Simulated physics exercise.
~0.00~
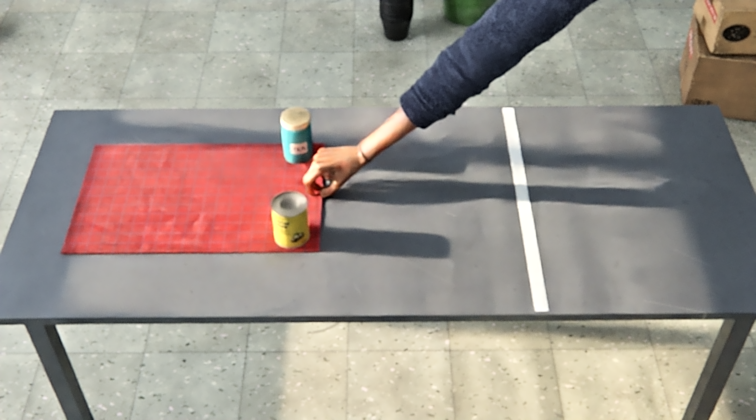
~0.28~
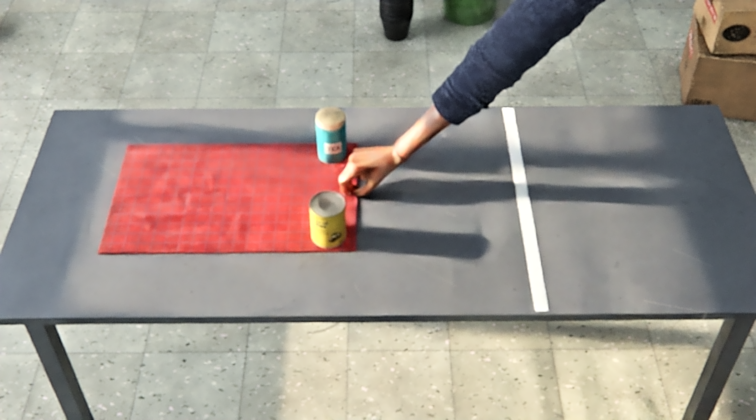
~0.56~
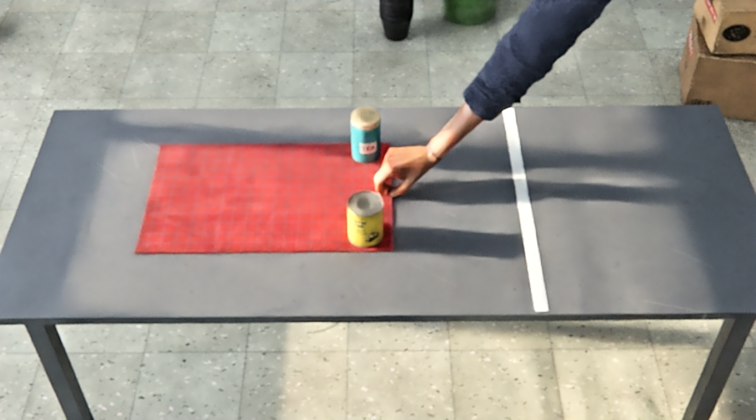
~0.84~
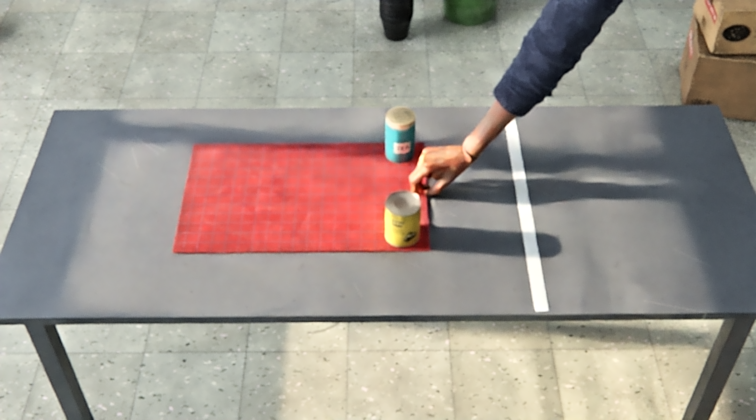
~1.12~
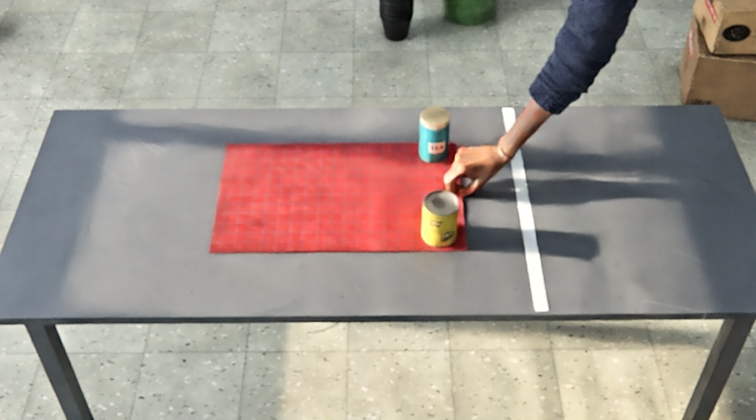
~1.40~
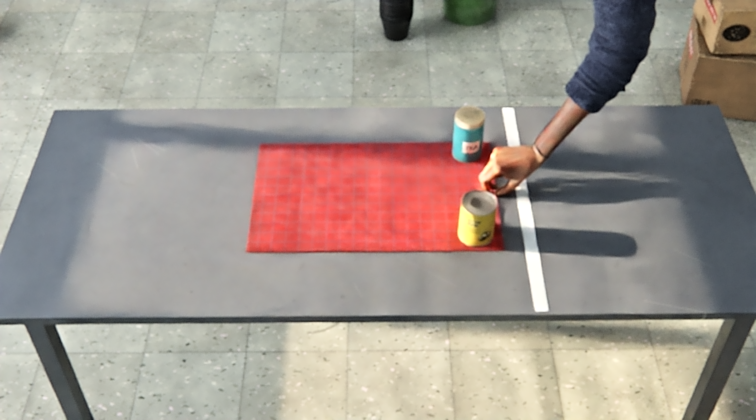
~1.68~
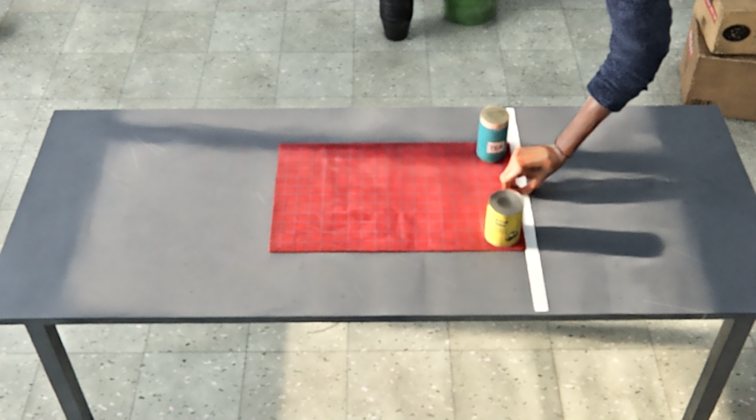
A hand gripped the edge of a red table runner and pulled it steadily right across a dark table, carrying a yellow tin and a turquoise jar, until its hem reached the white tape, with both containers still upright on the cloth.
